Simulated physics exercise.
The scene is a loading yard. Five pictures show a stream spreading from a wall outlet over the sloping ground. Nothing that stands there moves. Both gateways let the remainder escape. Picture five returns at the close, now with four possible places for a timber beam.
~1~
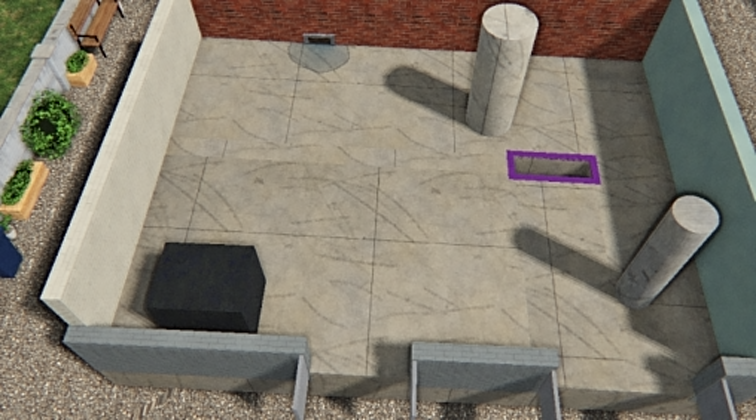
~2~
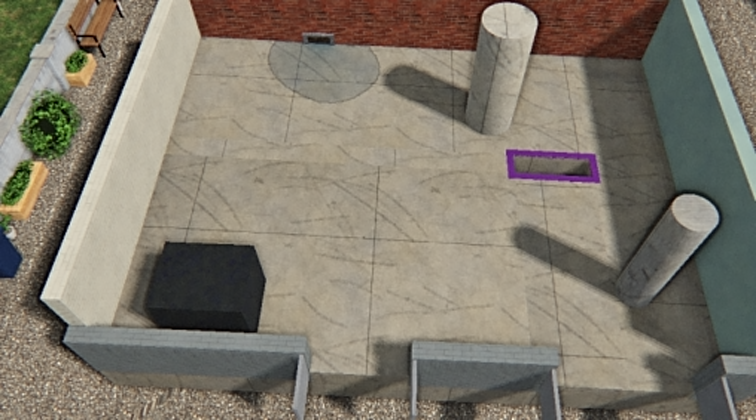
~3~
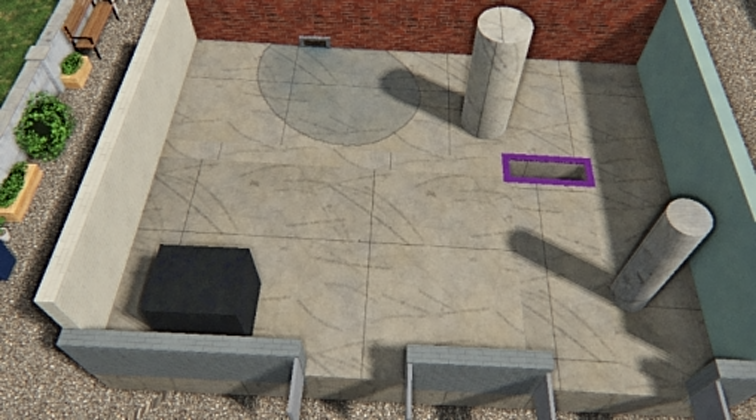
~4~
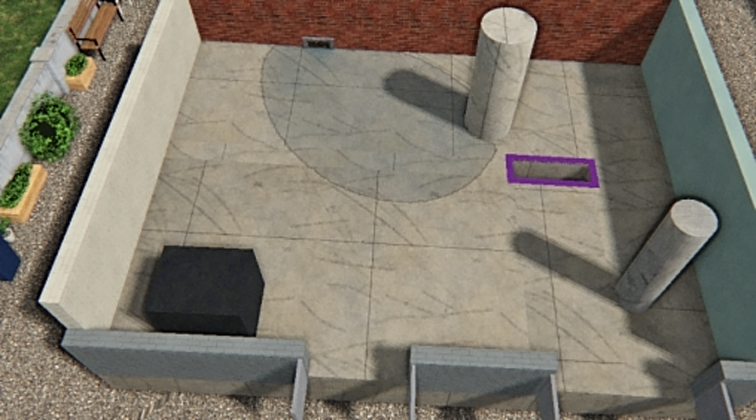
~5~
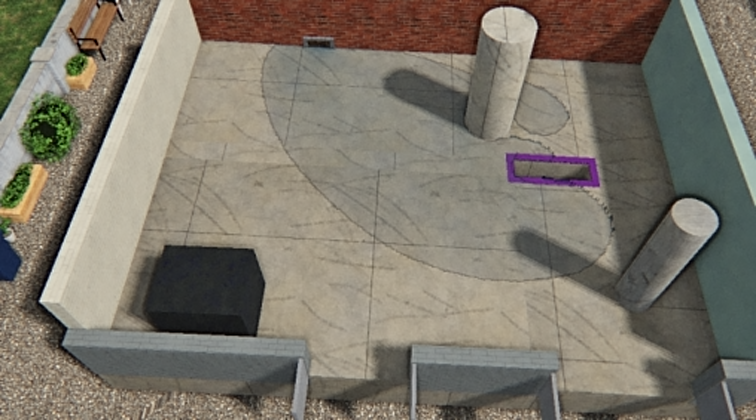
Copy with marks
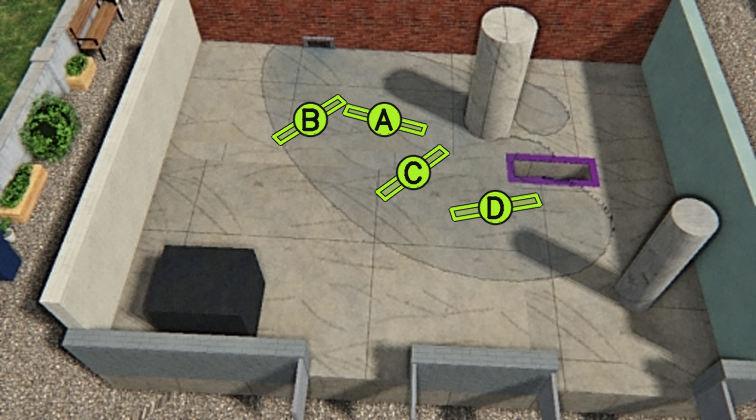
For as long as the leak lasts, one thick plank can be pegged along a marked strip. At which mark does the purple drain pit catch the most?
D.
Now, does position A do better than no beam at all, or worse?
It is worse.
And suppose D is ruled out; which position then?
The answer is C.
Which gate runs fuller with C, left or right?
The right gate.
On the marked copy, A from (346, 109) to (423, 130); B from (277, 139) to (341, 99); C from (381, 195) to (443, 150); D from (452, 214) to (538, 199).
With A, about 16 % of the stream goes into the purple drain pit, about 83 % out by the gates.
With B, about 20 % of the stream goes into the purple drain pit, about 78 % out by the gates.
With C, about 34 % of the stream goes into the purple drain pit, about 64 % out by the gates.
With D, about 55 % of the stream goes into the purple drain pit, about 42 % out by the gates.
